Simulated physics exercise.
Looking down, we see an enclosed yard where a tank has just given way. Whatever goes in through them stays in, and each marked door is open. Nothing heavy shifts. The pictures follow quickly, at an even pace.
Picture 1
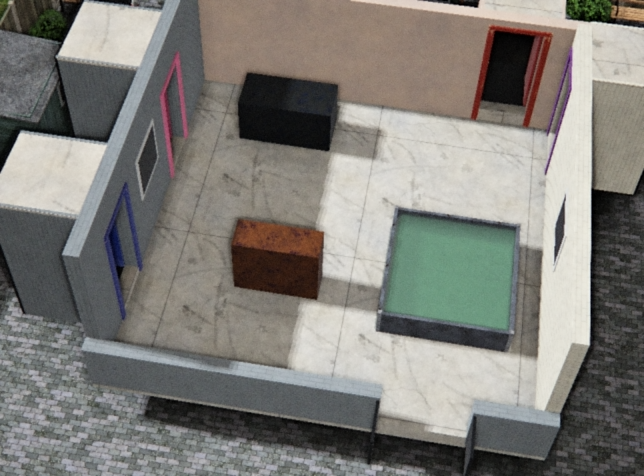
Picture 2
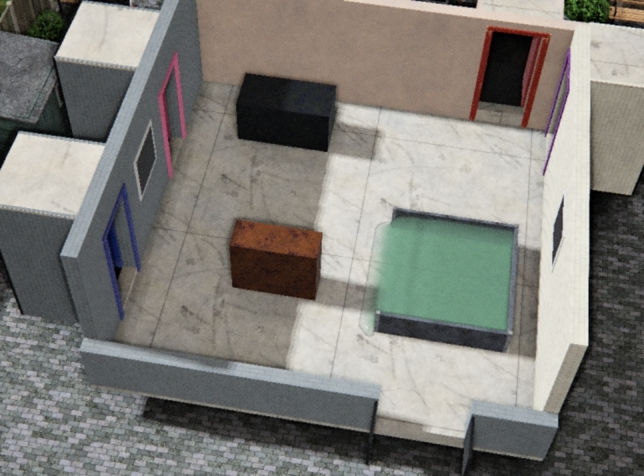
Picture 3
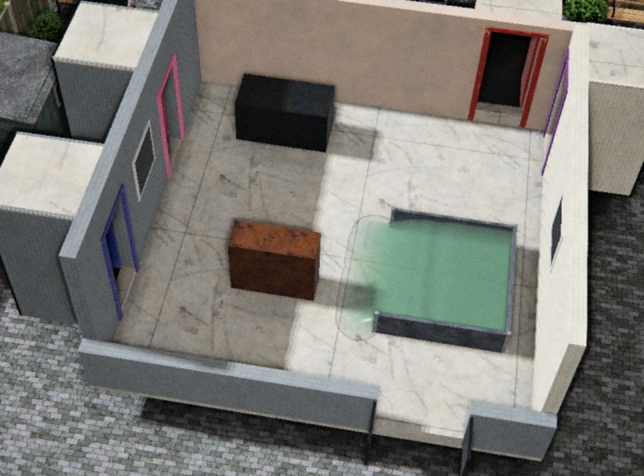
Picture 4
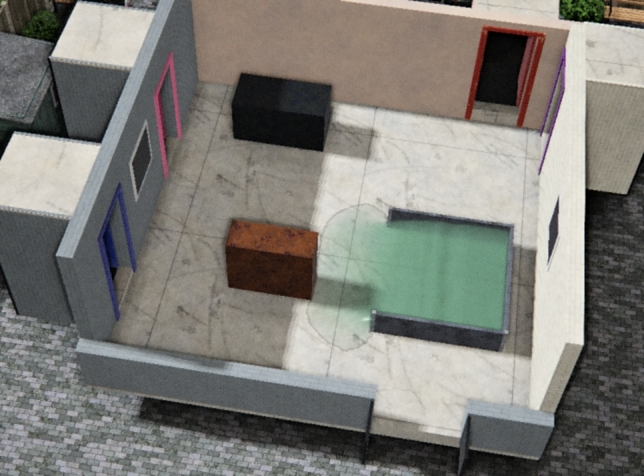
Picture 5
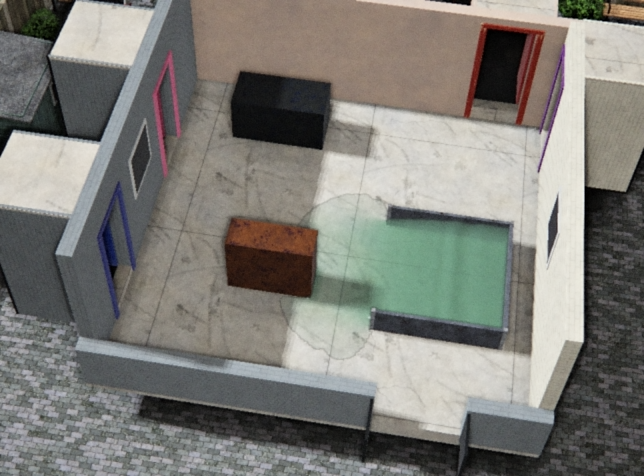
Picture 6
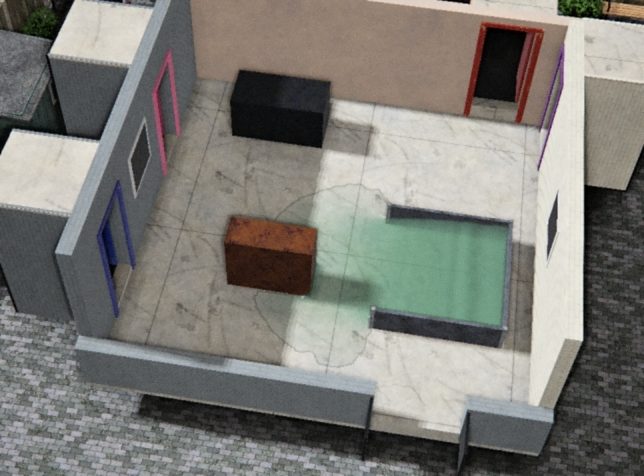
Green water pouring from the open left side of a dark-walled tank and spreading left across the pale marble floor of a walled yard.
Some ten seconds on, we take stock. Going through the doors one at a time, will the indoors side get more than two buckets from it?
The pink door sees more than two buckets come in; the blue door sees no more than two buckets come in; the red door sees no more than two buckets come in; the purple door sees no more than two buckets come in.
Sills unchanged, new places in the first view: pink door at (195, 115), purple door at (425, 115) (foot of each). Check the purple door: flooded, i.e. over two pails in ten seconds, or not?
The purple one falls short.
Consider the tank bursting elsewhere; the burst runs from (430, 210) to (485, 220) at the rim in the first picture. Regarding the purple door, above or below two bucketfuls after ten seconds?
In that case purple beats the mark.
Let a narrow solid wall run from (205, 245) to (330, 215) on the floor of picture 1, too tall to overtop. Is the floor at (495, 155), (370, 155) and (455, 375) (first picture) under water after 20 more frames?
Point by point: First not reached, second submerged, third not reached.
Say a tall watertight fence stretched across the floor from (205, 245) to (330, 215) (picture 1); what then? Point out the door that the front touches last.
I'd pick the purple one.
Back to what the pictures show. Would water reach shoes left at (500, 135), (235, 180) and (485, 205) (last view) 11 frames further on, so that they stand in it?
In that order: Not flooded, covered, dry.
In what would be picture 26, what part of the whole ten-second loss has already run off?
I'd put it at 15 per cent.
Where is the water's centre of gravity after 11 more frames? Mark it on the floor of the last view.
About (346, 271).
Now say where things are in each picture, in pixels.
In the first picture, the water tank at (451, 270) is whole and still.
In the second picture, water pours out at (387, 272) and has run to (368, 330).
In the third picture, the front is at (352, 334), out from the gap at (385, 273).
In the fourth picture, water pours out at (382, 273) and has run to (318, 326).
In the fifth picture, water pours out at (382, 271) and has run to (302, 330).
In the sixth picture, water pours out at (382, 270) and has run to (263, 305).
A moment on, water covers 30 % of the floor; the pink door not reached, the blue door not reached, the red door not reached, the purple door not reached.
Next, water covers 45 % of the floor; the pink door not reached, the blue door wet at the sill, nothing in, the red door not reached, the purple door not reached.
Then, water covers 50 % of the floor; the pink door over two buckets in, the blue door wet at the sill, nothing in, the red door not reached, the purple door not reached.
Later, water covers 70 % of the floor; the pink door far over two buckets in, the blue door under two buckets in, the red door not reached, the purple door not reached.
In the end, water covers 95 % of the floor; the pink door far over two buckets in, the blue door under two buckets in, the red door wet at the sill, nothing in, the purple door wet at the sill, nothing in.
